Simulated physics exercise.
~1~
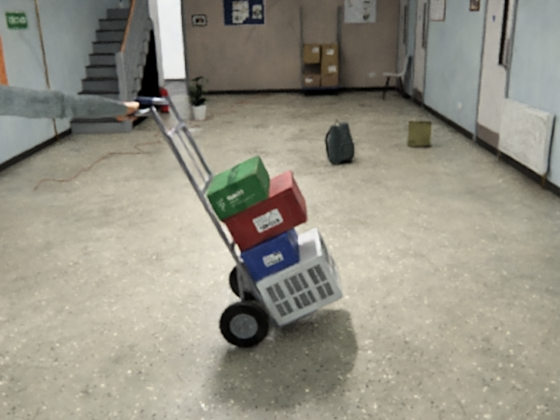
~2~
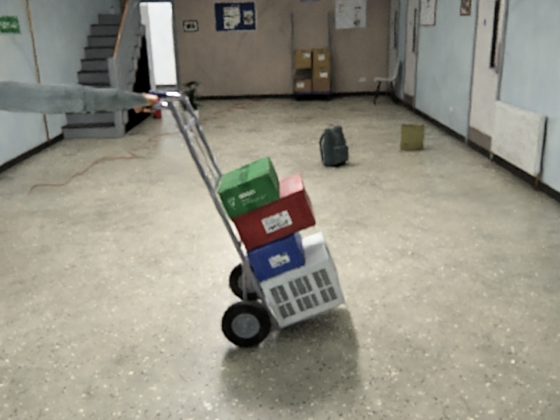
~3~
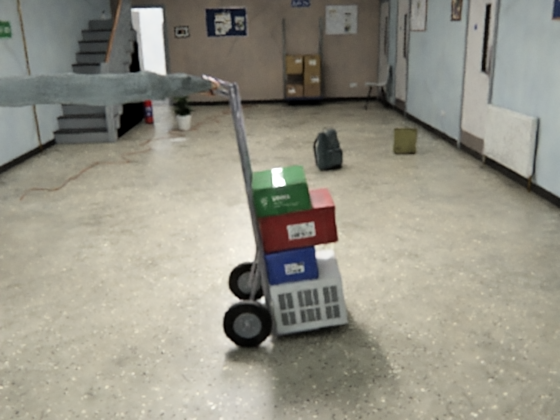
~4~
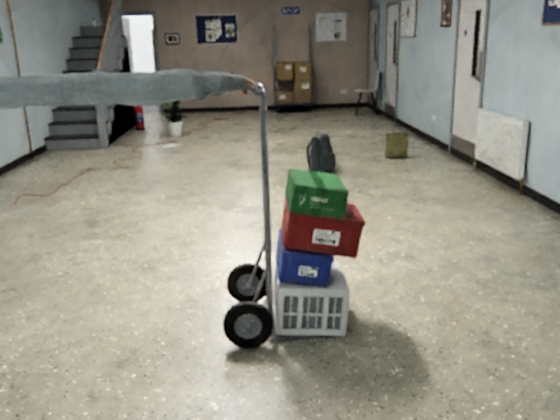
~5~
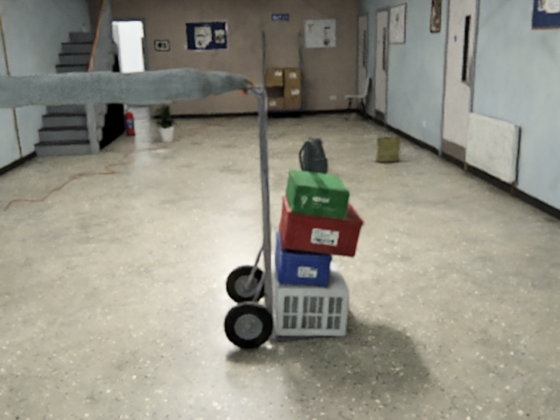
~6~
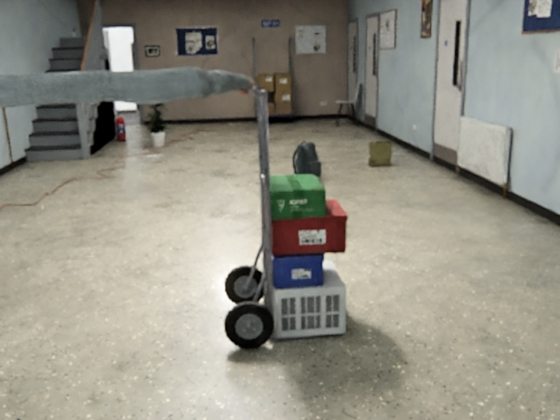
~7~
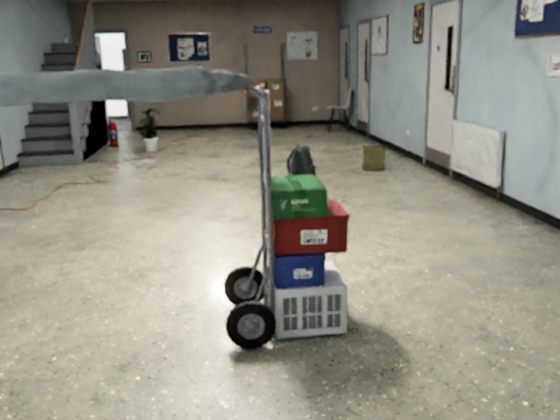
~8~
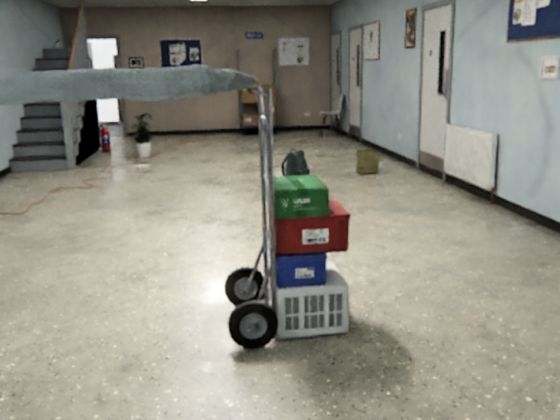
In a hallway, a sleeved arm swings a loaded sack truck upright, its coloured boxes rocking forward, then settling still stacked.
